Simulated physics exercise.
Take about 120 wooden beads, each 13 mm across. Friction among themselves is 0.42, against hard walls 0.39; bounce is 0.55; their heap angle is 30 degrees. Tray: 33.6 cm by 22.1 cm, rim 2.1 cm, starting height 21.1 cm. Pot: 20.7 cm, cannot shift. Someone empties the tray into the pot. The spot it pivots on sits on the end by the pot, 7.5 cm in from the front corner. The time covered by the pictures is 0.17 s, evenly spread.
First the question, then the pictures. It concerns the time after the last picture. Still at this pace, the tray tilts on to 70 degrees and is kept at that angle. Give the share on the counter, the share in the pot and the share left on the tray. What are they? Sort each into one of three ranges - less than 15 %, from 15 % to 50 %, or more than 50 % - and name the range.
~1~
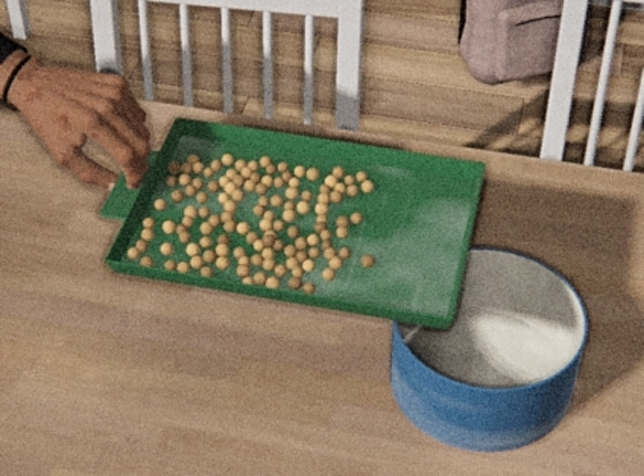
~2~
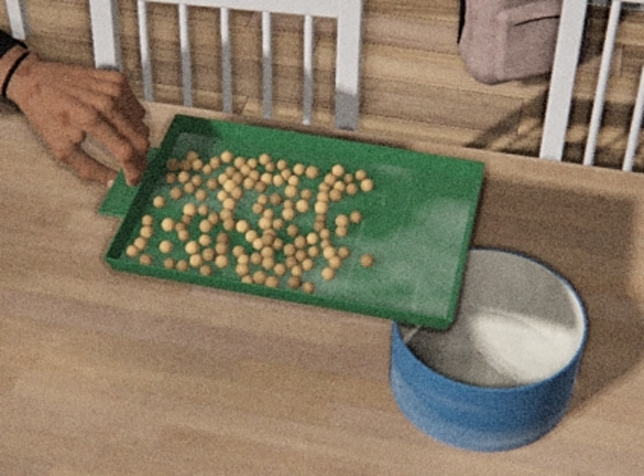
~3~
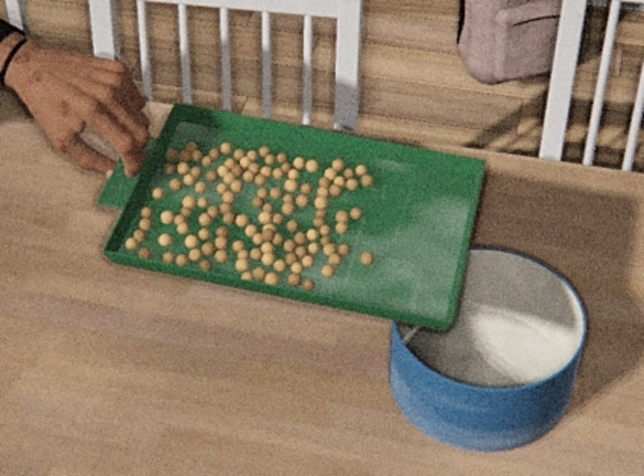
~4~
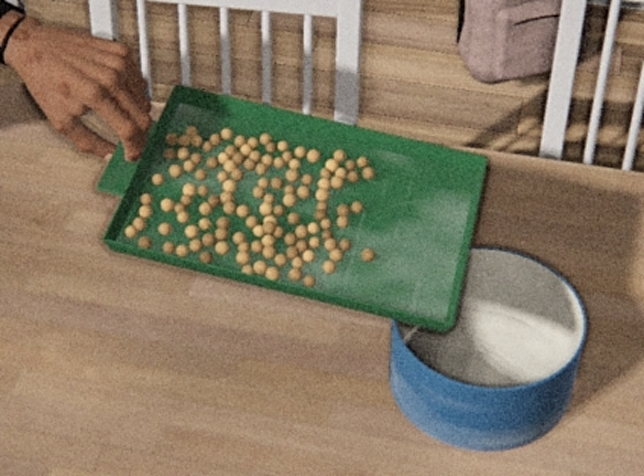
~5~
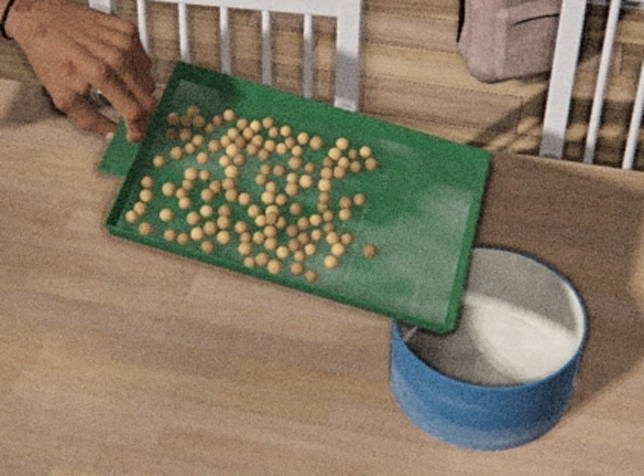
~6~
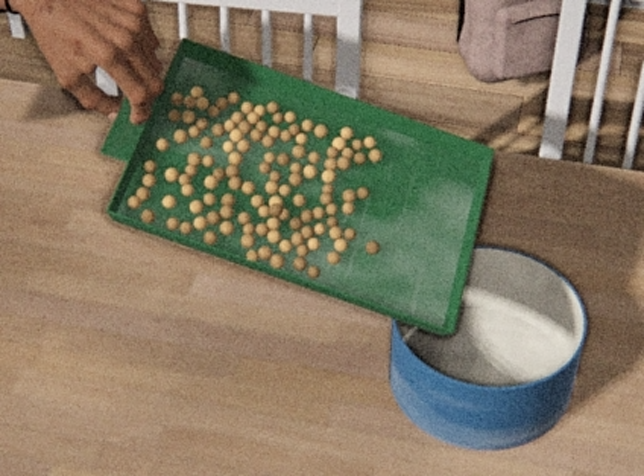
Ranges: Counter: More than 50 %; pot: Less than 15 %; tray: Less than 15 %.
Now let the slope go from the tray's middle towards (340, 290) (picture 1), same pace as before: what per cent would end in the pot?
About 0 per cent.
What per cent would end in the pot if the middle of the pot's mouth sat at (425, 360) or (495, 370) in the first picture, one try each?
Near 35 and 65 percent, one try each.
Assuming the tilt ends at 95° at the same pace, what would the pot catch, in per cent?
In that case some 5 per cent.
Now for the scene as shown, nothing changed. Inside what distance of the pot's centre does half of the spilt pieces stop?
Distance: Around 28 cm.
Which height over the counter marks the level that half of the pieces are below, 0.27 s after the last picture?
The halfway mark is near 32 cm.
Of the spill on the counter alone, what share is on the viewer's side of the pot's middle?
100 %.
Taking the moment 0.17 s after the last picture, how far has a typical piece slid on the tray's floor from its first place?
I'd say close to 2 centimetres.
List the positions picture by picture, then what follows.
In the first picture, tray tilt 0 degrees, front corners at (113, 257) and (447, 314); middle of the pieces at (259, 210); pot at (490, 315).
In the second picture, tray tilt 1 degrees, front corners at (112, 255) and (447, 314); middle of the pieces at (259, 209).
In the third picture, tray tilt 3 degrees, front corners at (111, 248) and (447, 316), lowest corner right front; middle of the pieces at (259, 202).
In the fourth picture, tray tilt 8 degrees, front corners at (111, 236) and (447, 318), lowest corner right front; middle of the pieces at (259, 192).
In the fifth picture, tray tilt 13 degrees, front corners at (112, 222) and (448, 321), lowest corner right front; middle of the pieces at (262, 180).
In the sixth picture, tray tilt 19 degrees, front corners at (115, 208) and (449, 325), lowest corner right front; middle of the pieces at (265, 168); pot at (489, 314).
Then, 0.17 s after the last picture, tilt 46 degrees; the tray holds 100 %, the pot 0 %.
Then, 0.27 s after the last picture, tilt 64 degrees; the tray holds 100 %, the pot 0 %.
Then, 0.51 s after the last picture, tilt 70 degrees; the tray holds 15 %, the pot 5 %.
In the end, counter 90 %, pot 5 %, tray 10 %.
